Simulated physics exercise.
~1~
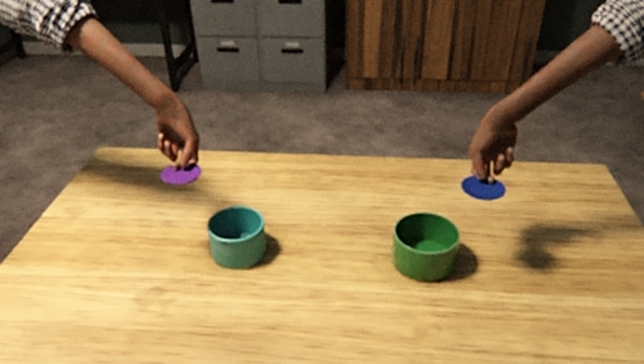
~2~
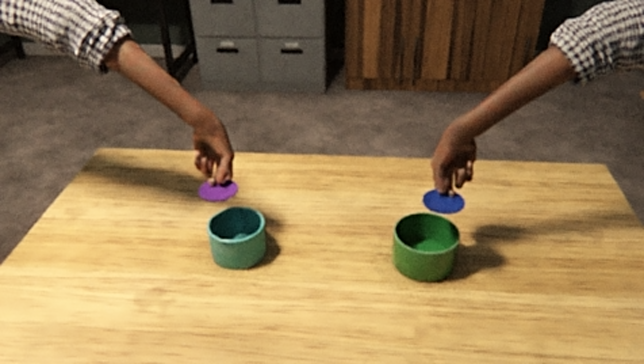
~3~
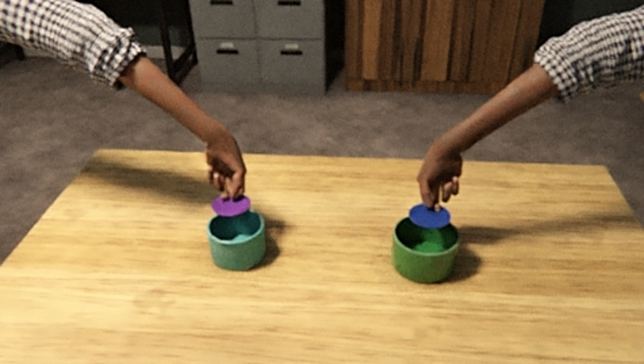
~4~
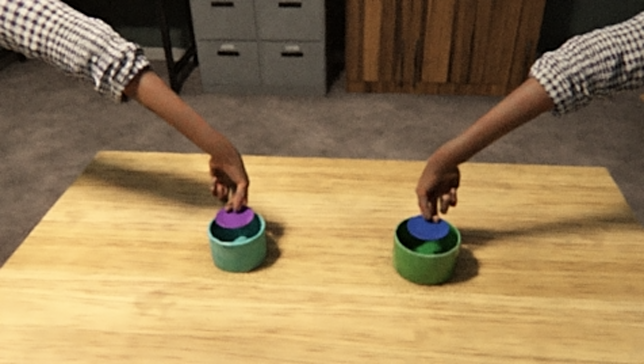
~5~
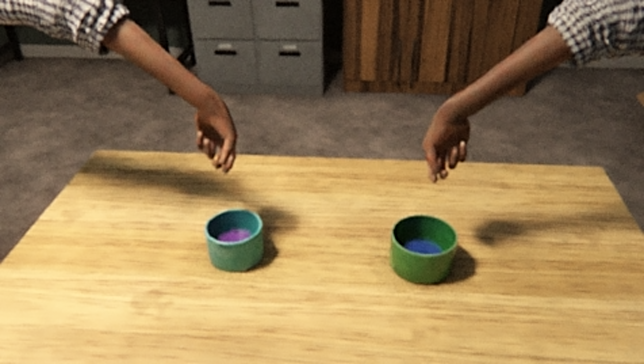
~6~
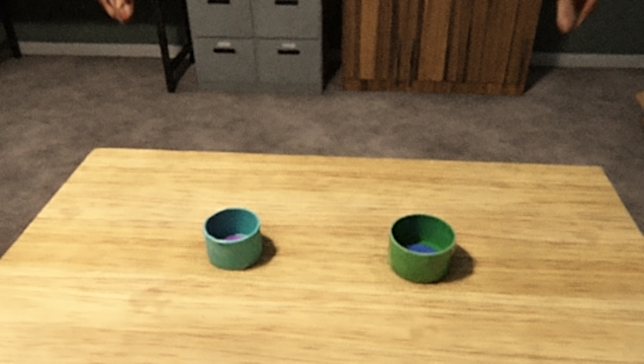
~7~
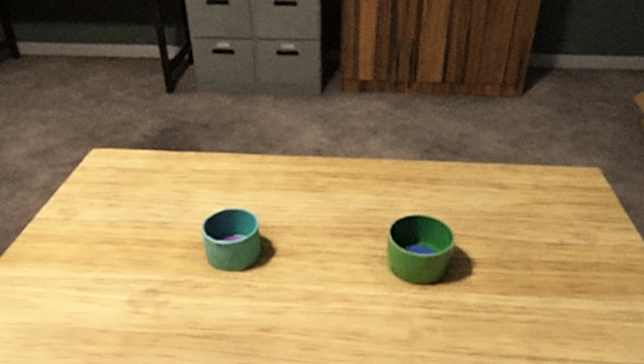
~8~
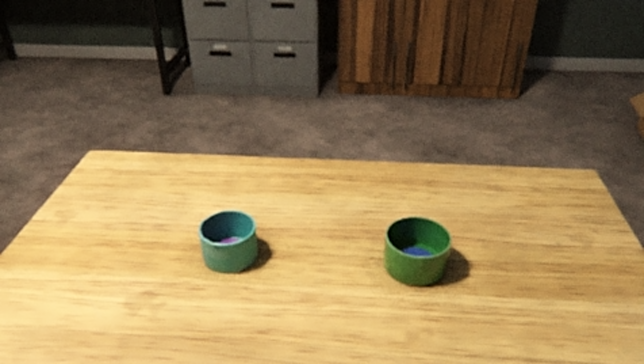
A purple disc and a blue disc, each held by a hand, moved inward over a teal pot on the left and a green pot on the right, then dropped inside instead of covering them as the hands let go and withdrew.
